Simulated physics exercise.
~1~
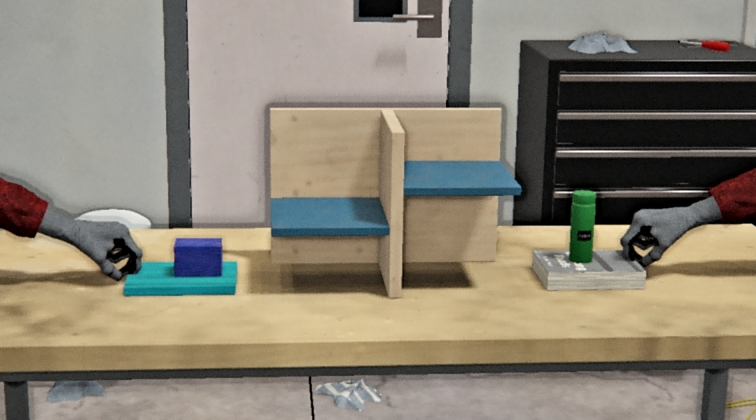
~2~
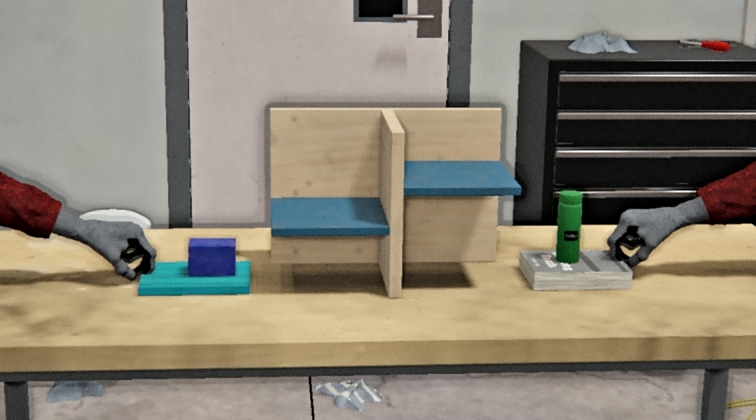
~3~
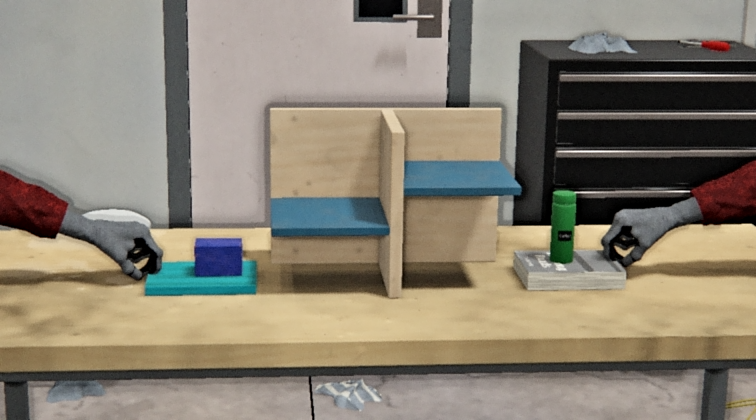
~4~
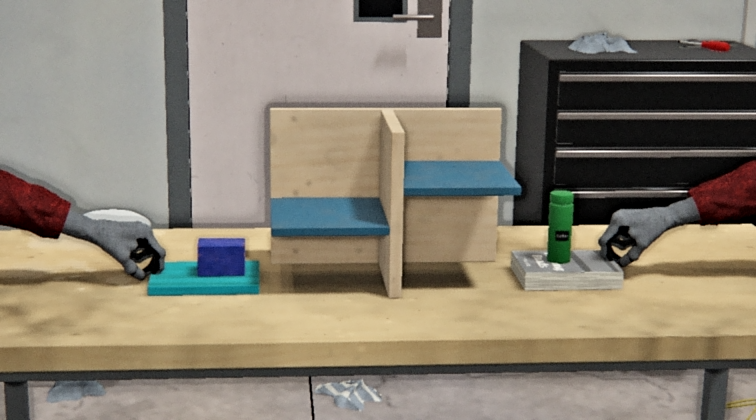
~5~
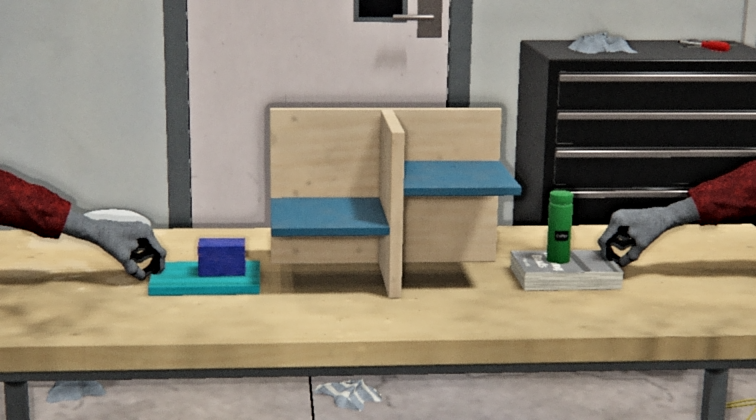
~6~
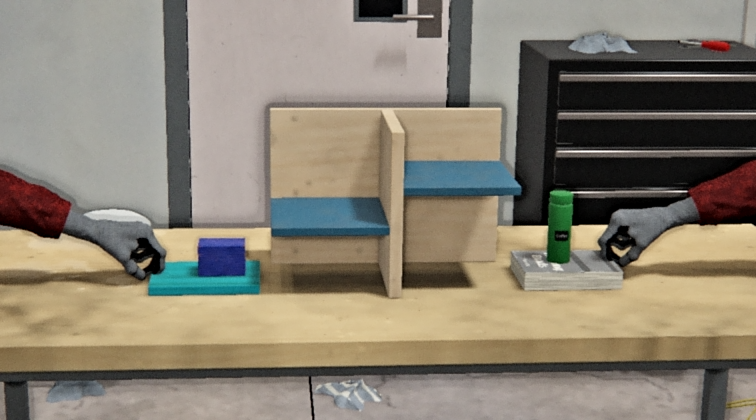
Two gloved hands sliding a turquoise board with a blue block and a grey book with a green shaker slightly inward.
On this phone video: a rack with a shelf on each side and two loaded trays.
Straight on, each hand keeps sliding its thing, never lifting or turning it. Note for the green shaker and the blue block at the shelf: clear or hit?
Green shaker clear; blue block clear.
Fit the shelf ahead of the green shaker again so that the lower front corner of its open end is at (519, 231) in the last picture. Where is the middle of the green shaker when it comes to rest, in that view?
It settles around (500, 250).
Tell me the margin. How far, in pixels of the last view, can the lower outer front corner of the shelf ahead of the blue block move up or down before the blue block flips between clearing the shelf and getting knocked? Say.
You'd need to move it down by some 20 pixels.
Then, 1.04 s past the last view, green shaker riding along near (517, 228); blue block riding along near (270, 257).
Finally, the green shaker clears the shelf, near (454, 228); the blue block clears the shelf, near (339, 257).
